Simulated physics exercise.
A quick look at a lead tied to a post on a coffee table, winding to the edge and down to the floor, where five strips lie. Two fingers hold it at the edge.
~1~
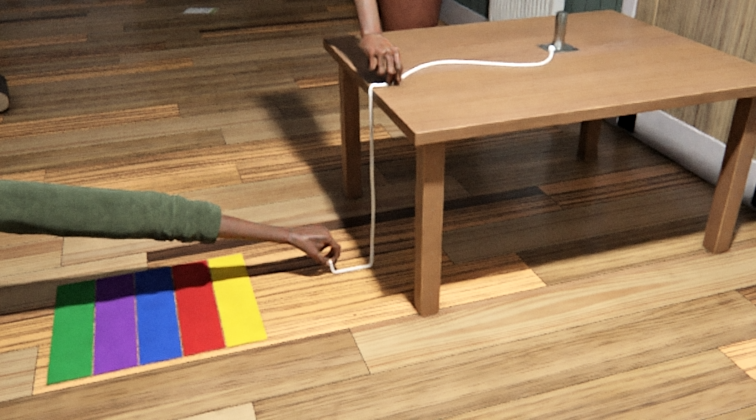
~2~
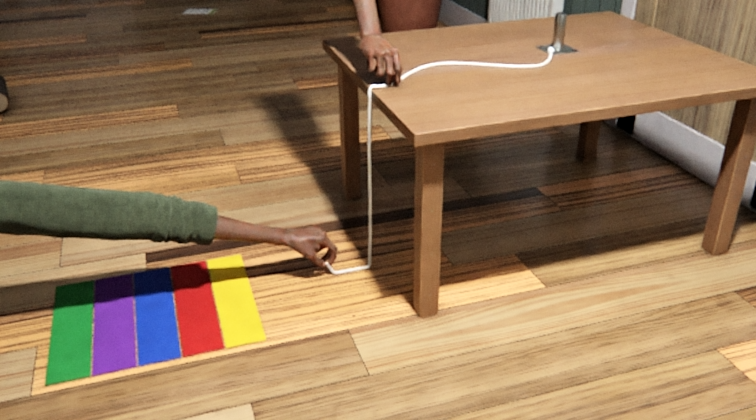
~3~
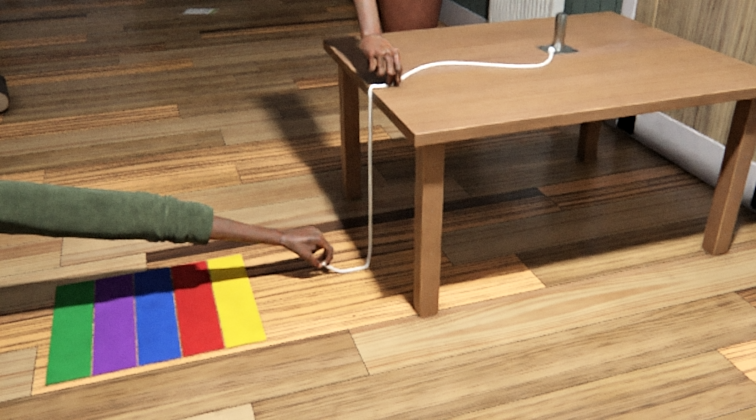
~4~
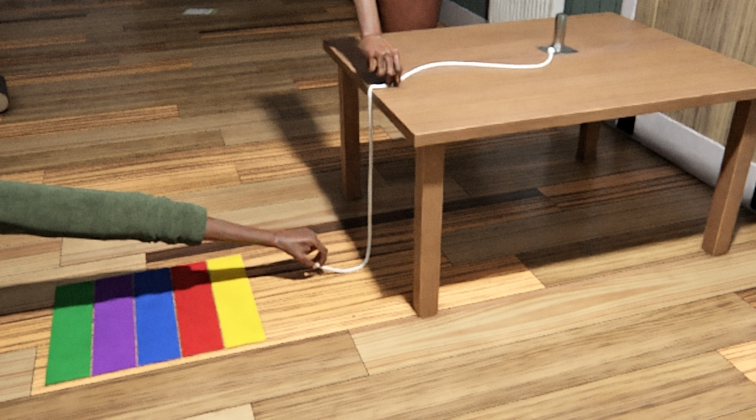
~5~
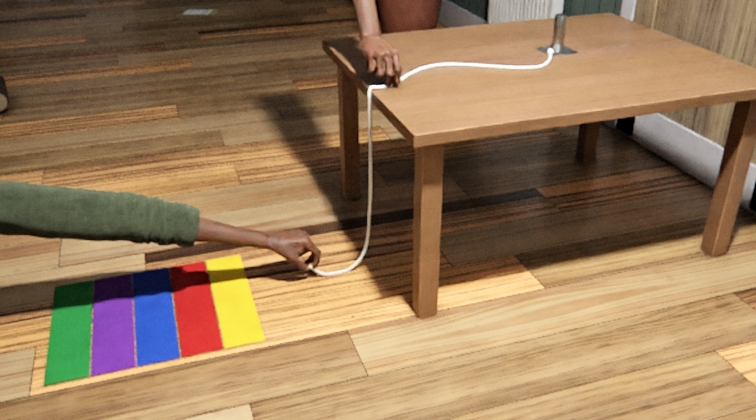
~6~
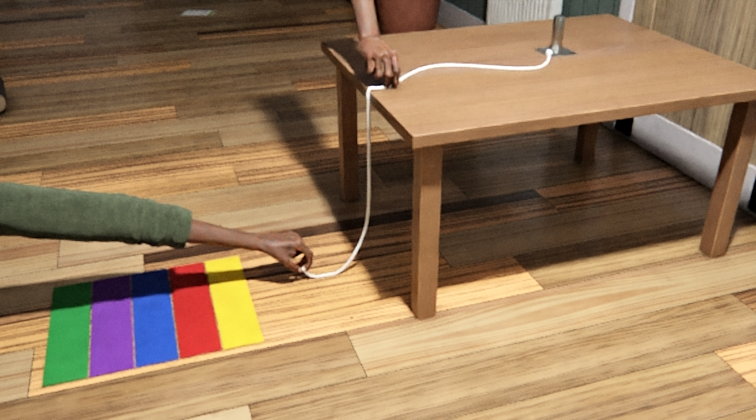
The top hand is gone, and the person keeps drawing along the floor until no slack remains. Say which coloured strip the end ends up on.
It ends up on the blue strip.
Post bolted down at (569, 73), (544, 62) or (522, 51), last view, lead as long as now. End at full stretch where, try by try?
Try by try, about (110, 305), (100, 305) and (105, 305).
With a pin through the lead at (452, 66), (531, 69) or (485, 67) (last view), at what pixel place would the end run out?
First (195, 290), next (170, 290), last (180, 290).
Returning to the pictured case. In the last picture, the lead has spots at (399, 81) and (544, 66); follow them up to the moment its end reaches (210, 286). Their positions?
They go to (364, 93) and to (508, 58).
Soon after, end near (210, 286); over red.
Then, end near (169, 293); over blue.
At full stretch, end near (146, 297); over blue. It gets as far as the blue strip.
